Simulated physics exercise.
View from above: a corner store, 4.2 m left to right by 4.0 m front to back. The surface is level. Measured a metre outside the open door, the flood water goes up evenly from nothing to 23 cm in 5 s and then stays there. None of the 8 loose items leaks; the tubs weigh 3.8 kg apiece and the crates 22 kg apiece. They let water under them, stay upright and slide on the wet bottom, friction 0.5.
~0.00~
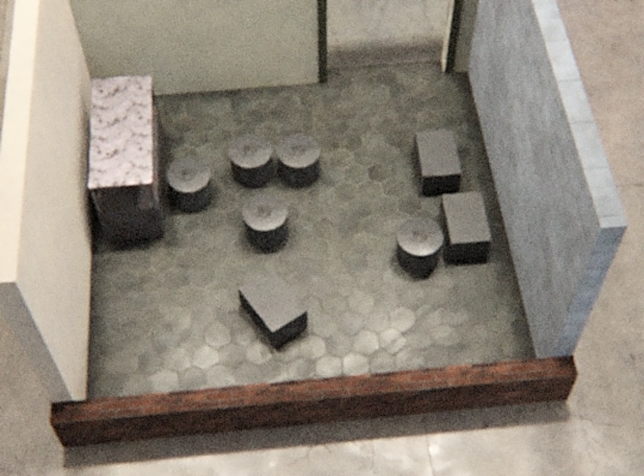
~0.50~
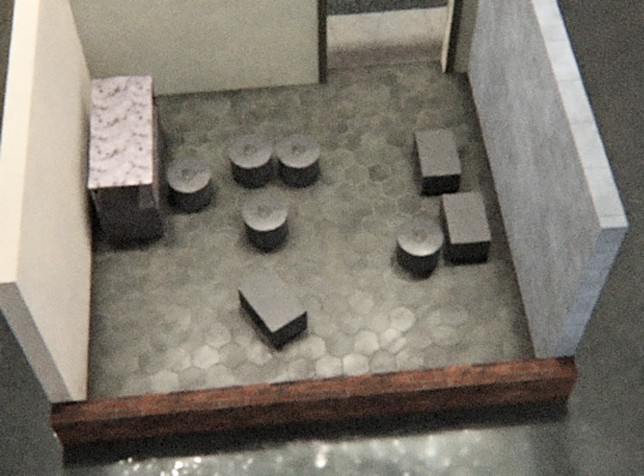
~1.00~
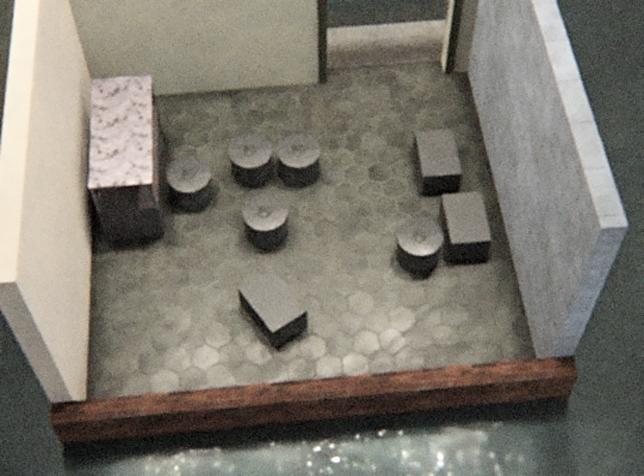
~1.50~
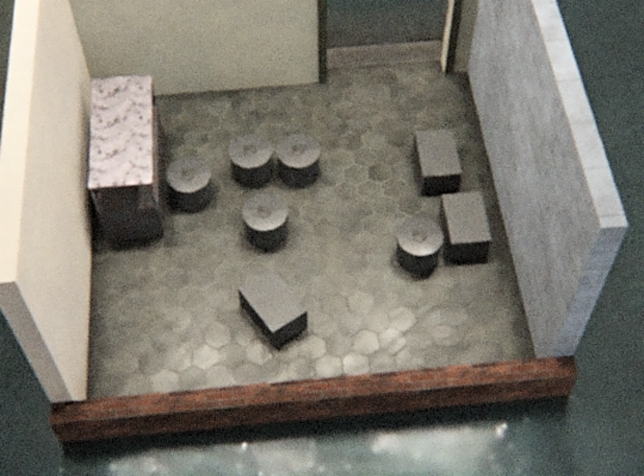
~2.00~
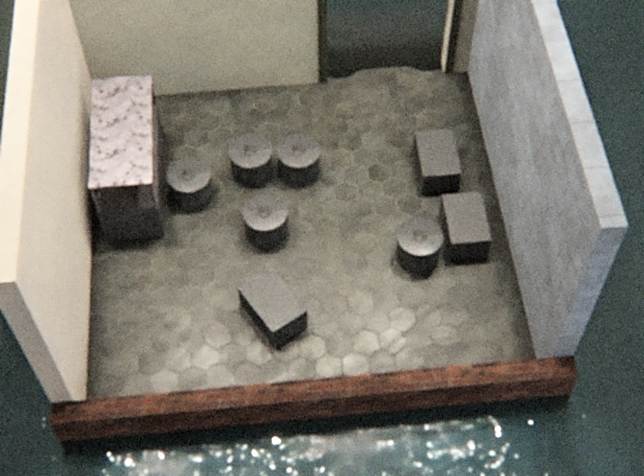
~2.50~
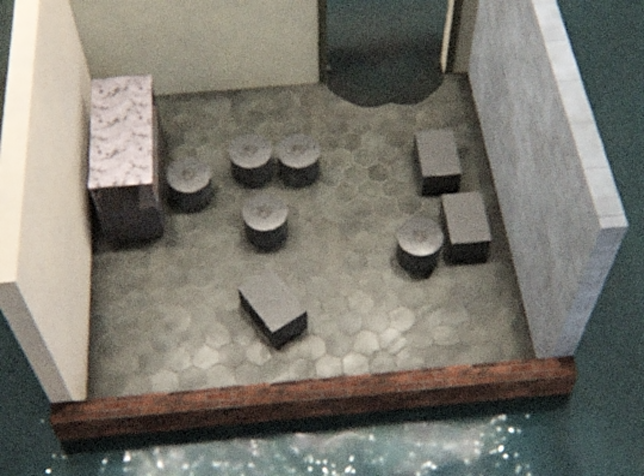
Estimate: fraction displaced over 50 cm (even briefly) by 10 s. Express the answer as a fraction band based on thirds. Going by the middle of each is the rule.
The band is at least two thirds.
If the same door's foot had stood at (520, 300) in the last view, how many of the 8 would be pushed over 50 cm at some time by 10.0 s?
The count would be 5.
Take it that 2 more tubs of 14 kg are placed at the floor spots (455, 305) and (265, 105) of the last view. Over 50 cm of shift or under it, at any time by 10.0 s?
First one exceeds it, second one stays within it.
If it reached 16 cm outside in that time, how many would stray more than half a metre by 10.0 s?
The answer would then be 3.
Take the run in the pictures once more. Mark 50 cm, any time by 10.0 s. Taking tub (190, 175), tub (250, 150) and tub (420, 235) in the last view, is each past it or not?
Taking them in that order, the first is within the limit, the second within the limit and the third beyond the limit.
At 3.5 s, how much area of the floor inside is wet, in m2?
Roughly 2.0 m2 of it is wet.
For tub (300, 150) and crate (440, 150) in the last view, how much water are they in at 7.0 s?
I'd estimate 3 cm for the first and 9 cm for the second.
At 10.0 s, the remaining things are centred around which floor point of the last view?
Mean position: Approximately (228, 277).
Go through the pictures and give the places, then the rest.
A tub at (299, 150), on the bottom; a crate at (466, 217) rests on the ground; 0.0 m2 under water; 0 of 8 have shifted, in the first picture.
A tub at (299, 150), on the bottom; a crate at (466, 217), on the bottom; water covers 0.0 m2; 0 of 8 have shifted, in the second picture.
A tub at (299, 150) rests on the ground; a crate at (466, 217), on the bottom; 0.0 m2 under water; 0 of 8 have shifted, in the third picture.
A tub at (299, 150), on the bottom; a crate at (466, 217), on the bottom; water covers 0.0 m2; 0 of 8 have shifted, in the fourth picture.
A tub at (299, 150) rests on the ground; a crate at (466, 217), on the bottom; 0.0 m2 under water; 0 of 8 have shifted, in the fifth picture.
A tub at (299, 150) rests on the ground; a crate at (466, 217) rests on the ground; water covers 0.4 m2; 0 of 8 have shifted, in the sixth picture.
After 3.5 s 0 of 8 are over 50 cm from their spots; 0 afloat.
After 4.5 s 0 of 8 are over 50 cm from their spots; 0 afloat.
After 7.0 s 4 of 8 are over 50 cm from their spots; 2 afloat.
After 10.0 s 6 of 8 are over 50 cm from their spots, and 6 have been at some point; 6 afloat.
